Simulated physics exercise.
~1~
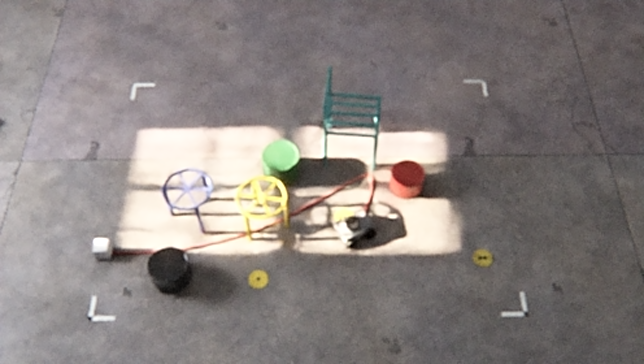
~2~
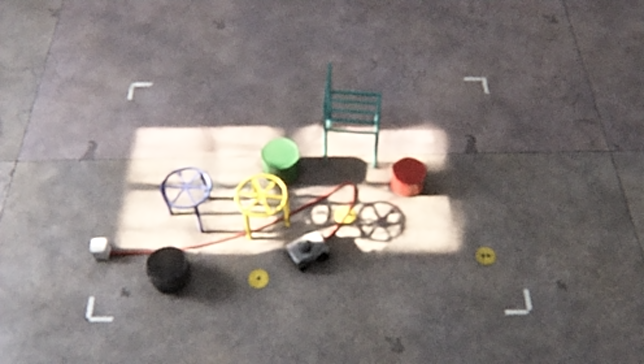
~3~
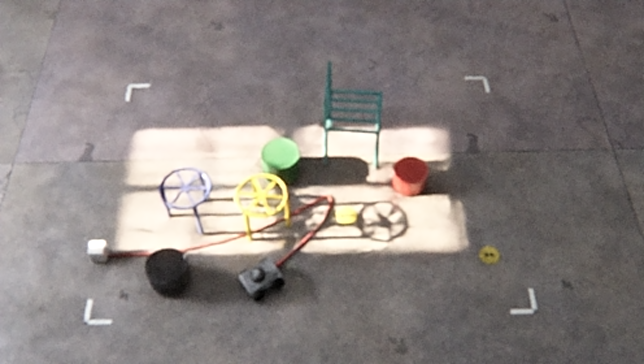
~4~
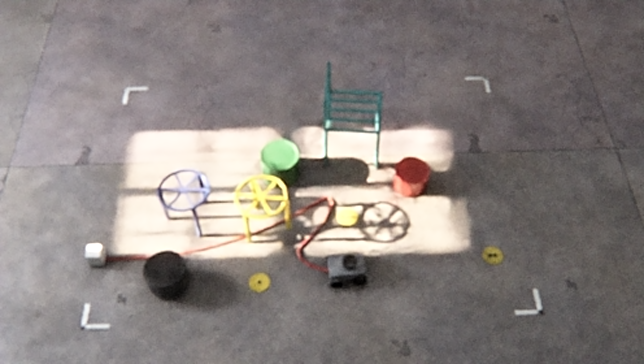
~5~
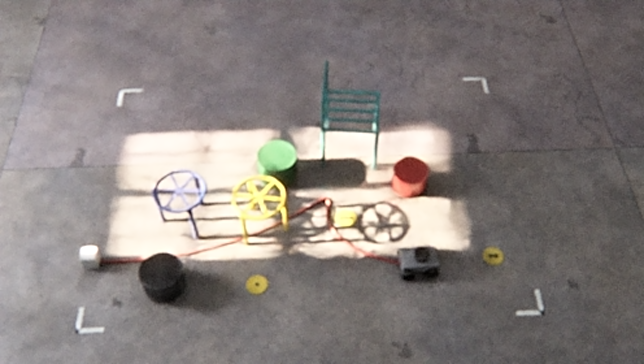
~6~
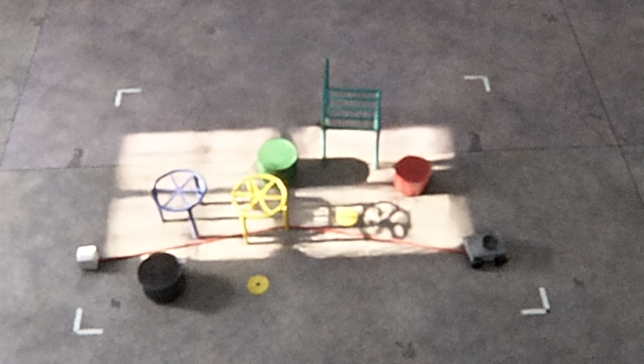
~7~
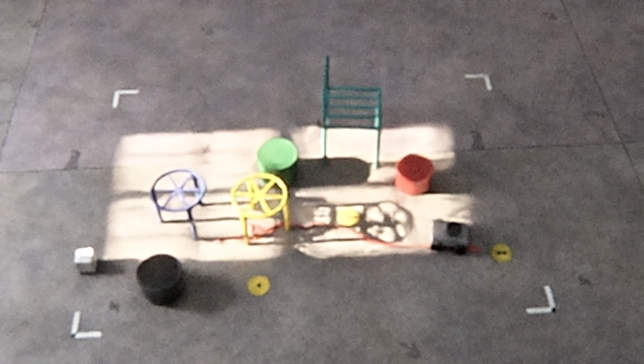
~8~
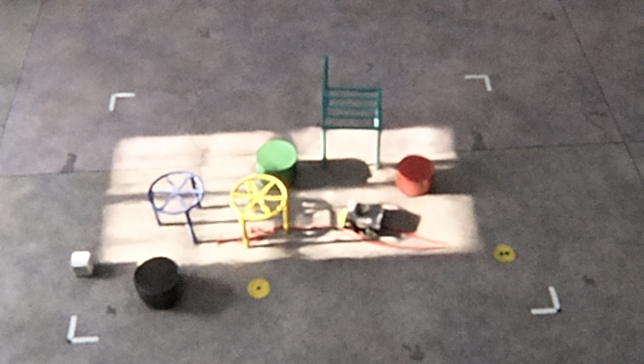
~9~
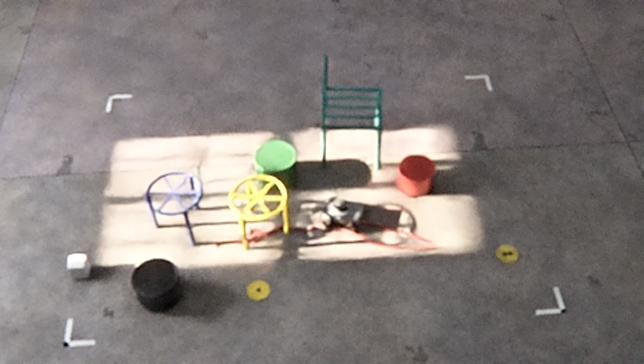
A tethered cart drives left, then right until its plug pulls free, and heads back left.
